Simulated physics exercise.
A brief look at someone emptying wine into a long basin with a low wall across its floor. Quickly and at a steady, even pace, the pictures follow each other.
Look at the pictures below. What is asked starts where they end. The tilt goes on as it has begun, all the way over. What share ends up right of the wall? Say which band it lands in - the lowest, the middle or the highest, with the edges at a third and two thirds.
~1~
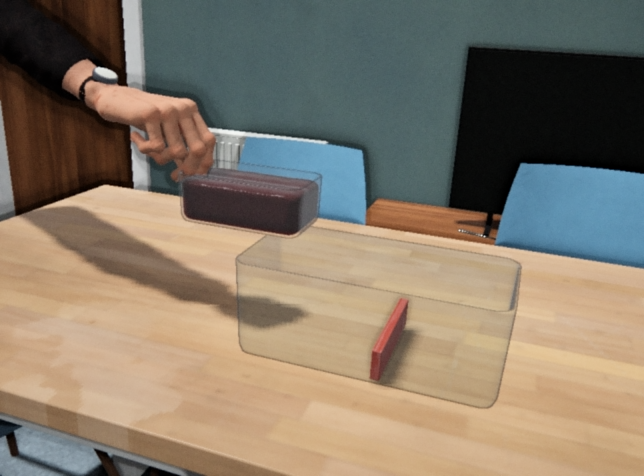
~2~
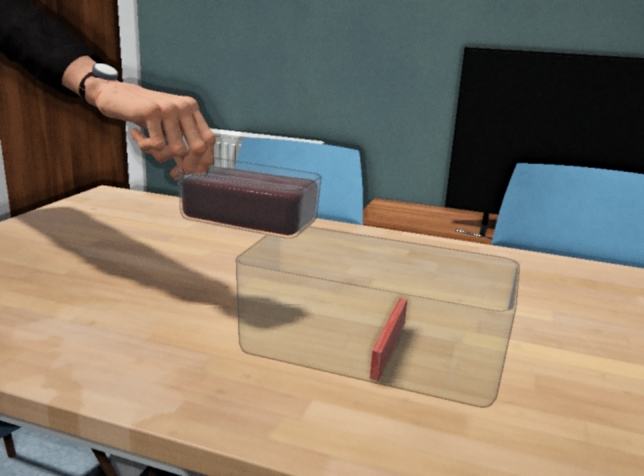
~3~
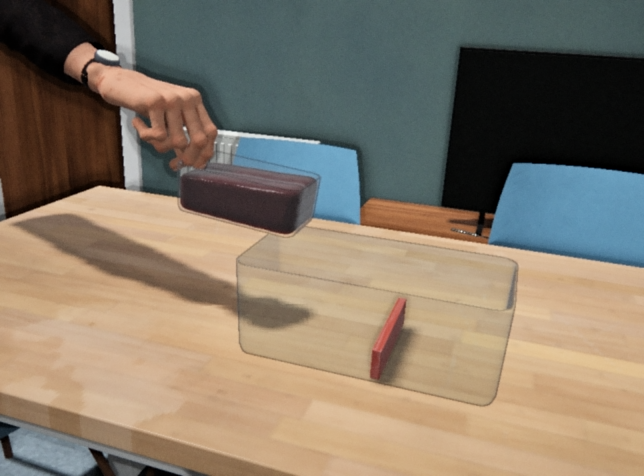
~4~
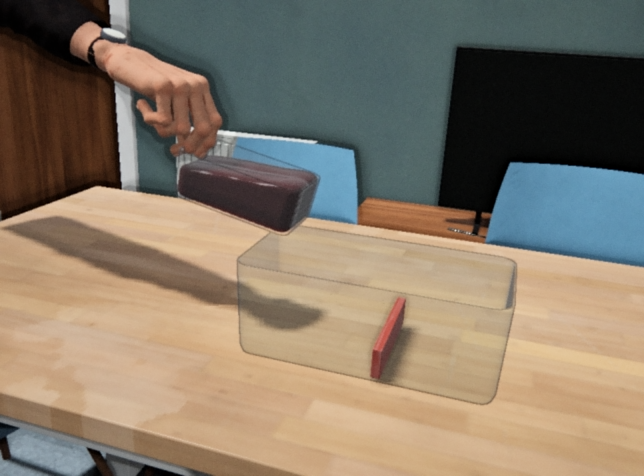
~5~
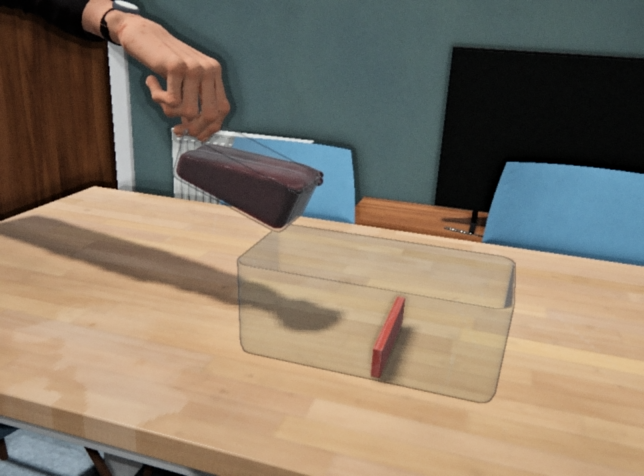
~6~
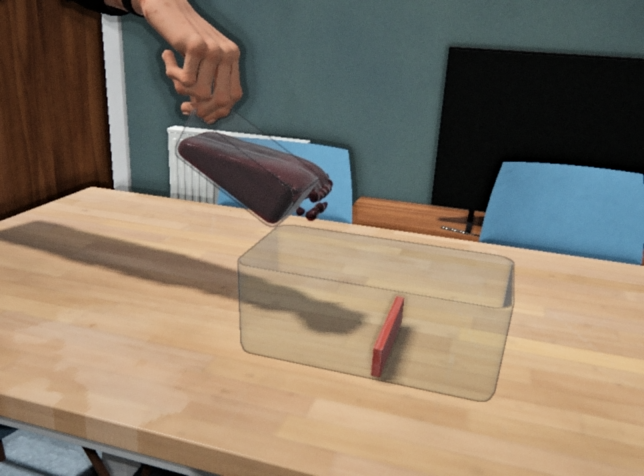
The middle band, a third to two thirds.
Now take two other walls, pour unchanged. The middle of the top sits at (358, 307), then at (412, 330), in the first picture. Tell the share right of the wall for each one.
The first gives 85 %, the second 25 %.
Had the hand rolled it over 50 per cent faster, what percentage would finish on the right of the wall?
Near 55 parts in a hundred.
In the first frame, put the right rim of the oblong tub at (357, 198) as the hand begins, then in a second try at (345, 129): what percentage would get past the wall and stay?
Near 80 in a hundred first, near 75 in a hundred second.
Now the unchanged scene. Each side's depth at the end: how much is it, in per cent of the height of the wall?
30 % left, 50 % right.
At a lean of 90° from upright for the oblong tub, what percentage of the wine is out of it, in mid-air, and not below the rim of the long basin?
Share in flight: Approx. 40 %.
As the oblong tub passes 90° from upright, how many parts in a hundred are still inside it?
Amount still in: Approx. 10 %.
A moment on, the oblong tub is tipped on its side and 12 per cent is still to pour, 26 is left of the wall and 21 right of it.
Next, the oblong tub is tipped right over and 1 per cent is still to pour, 34 is left of the wall and 59 right of it.
Then the oblong tub is tipped right over and 0 per cent is still to pour, 42 is left of the wall and 56 right of it.
Later the oblong tub is tipped right over and 0 per cent is still to pour, 42 is left of the wall and 56 right of it.
At rest 42 per cent lies left of the wall, 56 right of it and 1 outside.
